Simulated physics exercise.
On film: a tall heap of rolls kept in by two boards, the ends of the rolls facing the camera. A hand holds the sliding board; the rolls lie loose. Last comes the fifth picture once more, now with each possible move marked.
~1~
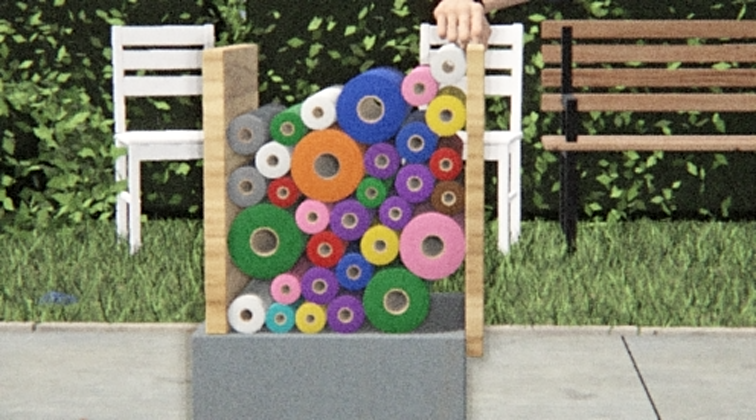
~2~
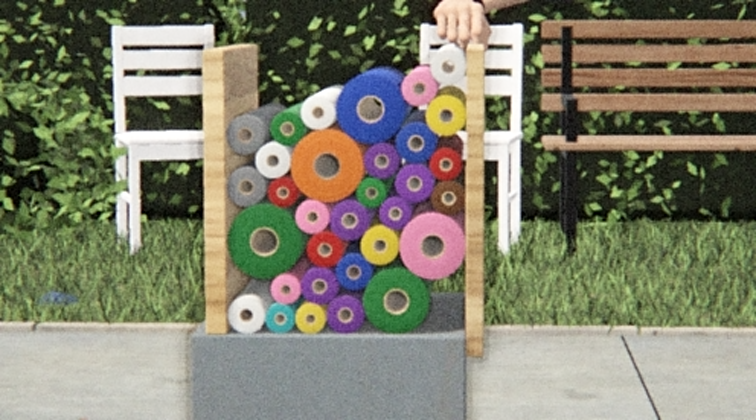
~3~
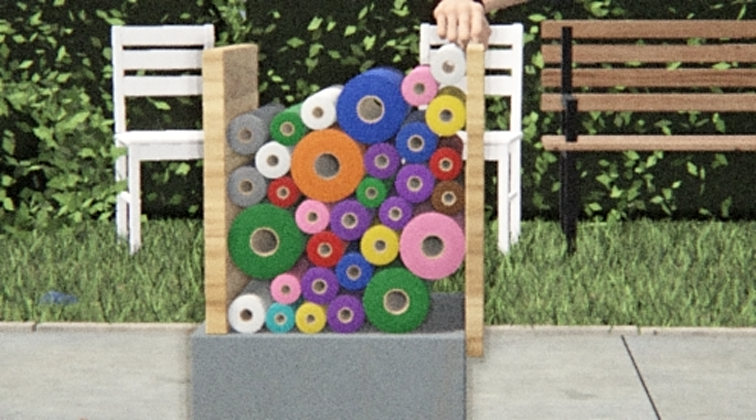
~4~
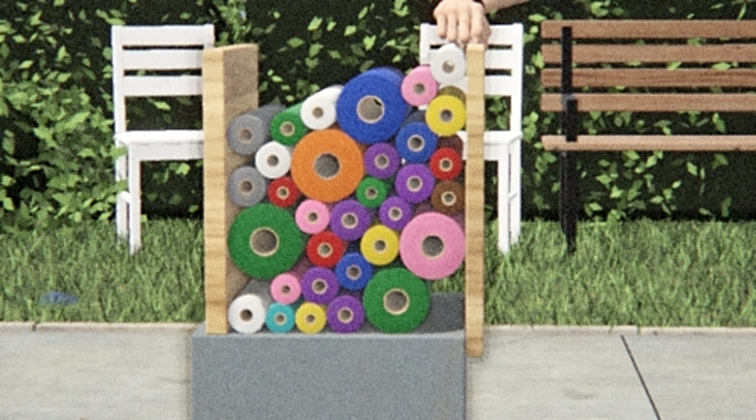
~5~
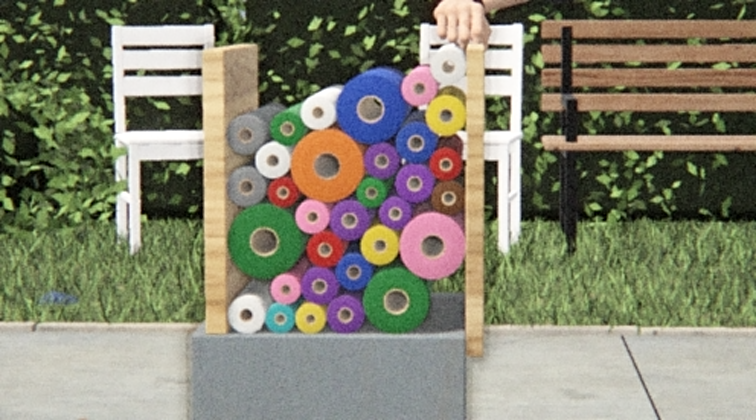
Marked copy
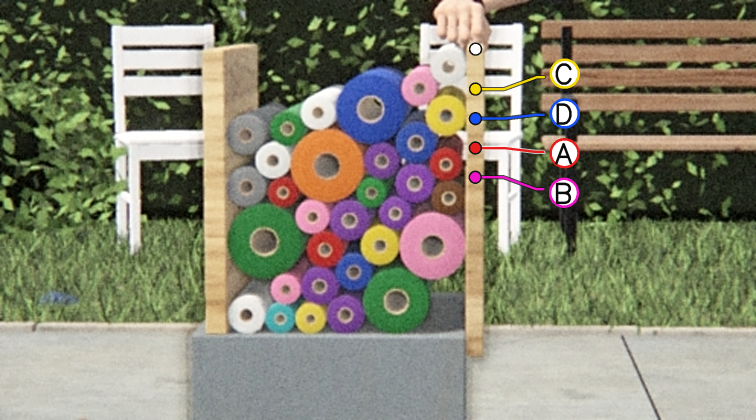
The clip opens on a tall heap of colourful rolls, their ends facing the viewer, packed between two upright wooden boards on a grey base. A hand rests on top of the right board, in front of white chairs and a brown bench. Throughout, the hand, boards and rolls show no clear movement.
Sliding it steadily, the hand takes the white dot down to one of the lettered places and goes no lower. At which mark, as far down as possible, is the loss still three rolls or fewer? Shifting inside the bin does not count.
Stop at B.
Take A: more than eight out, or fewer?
At A, fewer than eight.
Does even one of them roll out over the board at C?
No, at C.
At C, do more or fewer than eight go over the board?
At C, fewer than eight.
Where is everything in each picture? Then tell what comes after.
Side board (475, 187); a white roll (247, 315); a purple roll (320, 286), in the first picture.
A purple roll (320, 286); a green roll (265, 242), in the second picture.
A pink roll (313, 217); a purple roll (382, 161), in the third picture.
A red roll (283, 192); a white roll (318, 113), in the fourth picture.
Side board (475, 187); a white roll (247, 315); a purple roll (320, 286), in the fifth picture.
On the marked copy, A at (475, 148); B at (475, 177); C at (475, 89); D at (475, 119); the white dot at (476, 49).
Taking B. A third of the way, top of the board (467, 108).
Two thirds of the way, top of the board (467, 175).
When it is over, top of the board (467, 177), three out over the board.
As for the rest, A one out over the board; C none out over the board; D one out over the board.
